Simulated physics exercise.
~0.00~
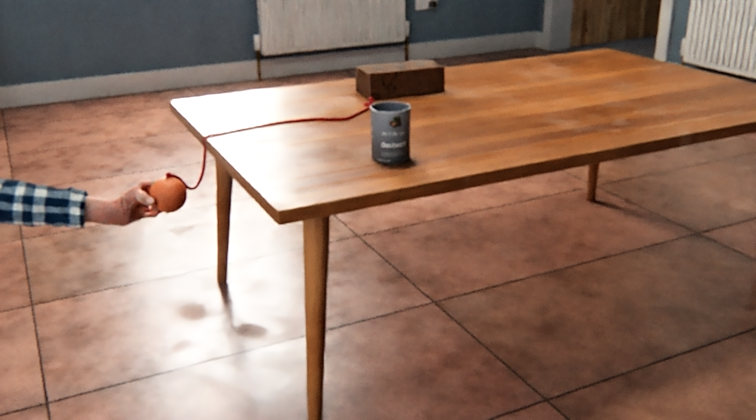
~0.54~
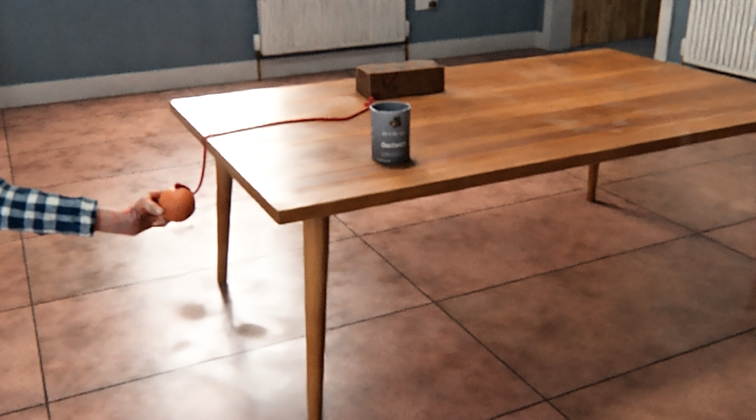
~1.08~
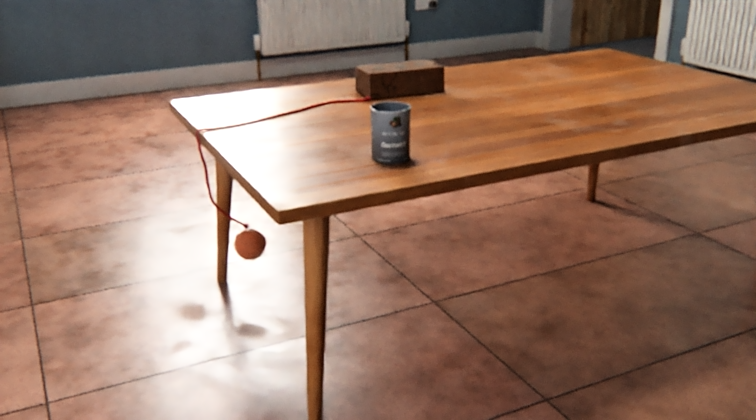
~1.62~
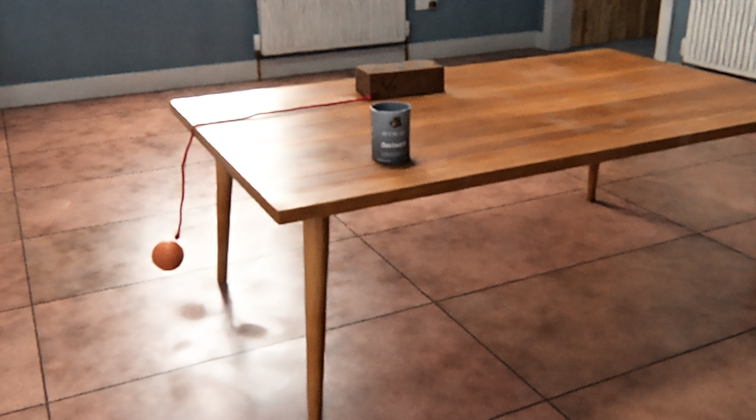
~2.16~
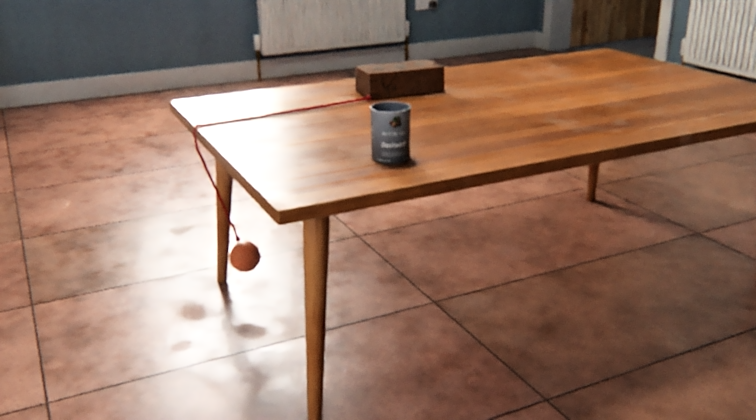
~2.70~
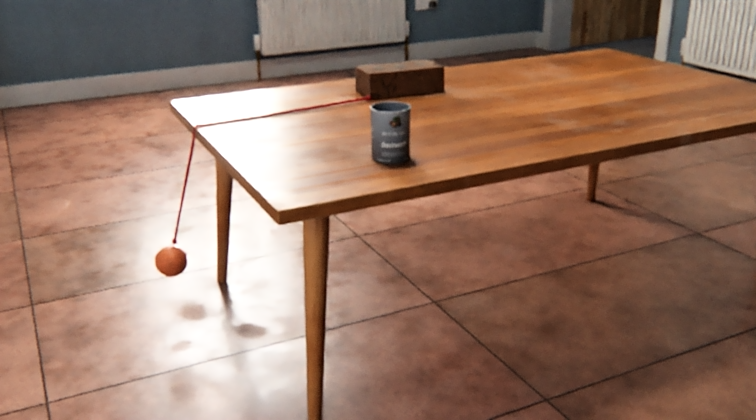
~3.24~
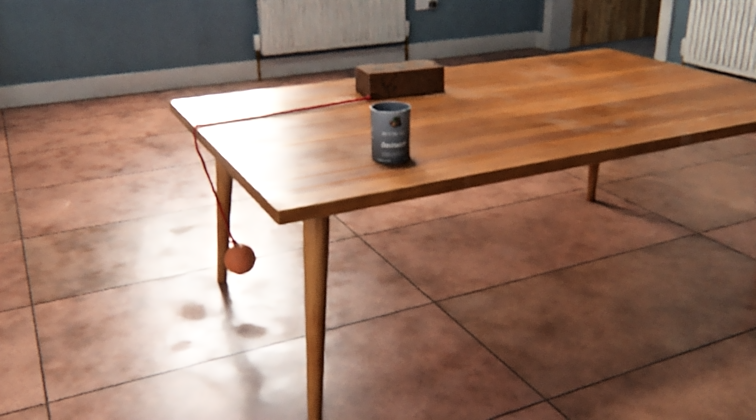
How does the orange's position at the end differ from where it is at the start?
At the start the orange is held by a hand off the left end of the table. At the end it hangs on the string, lower down and further to the right, near a table leg.
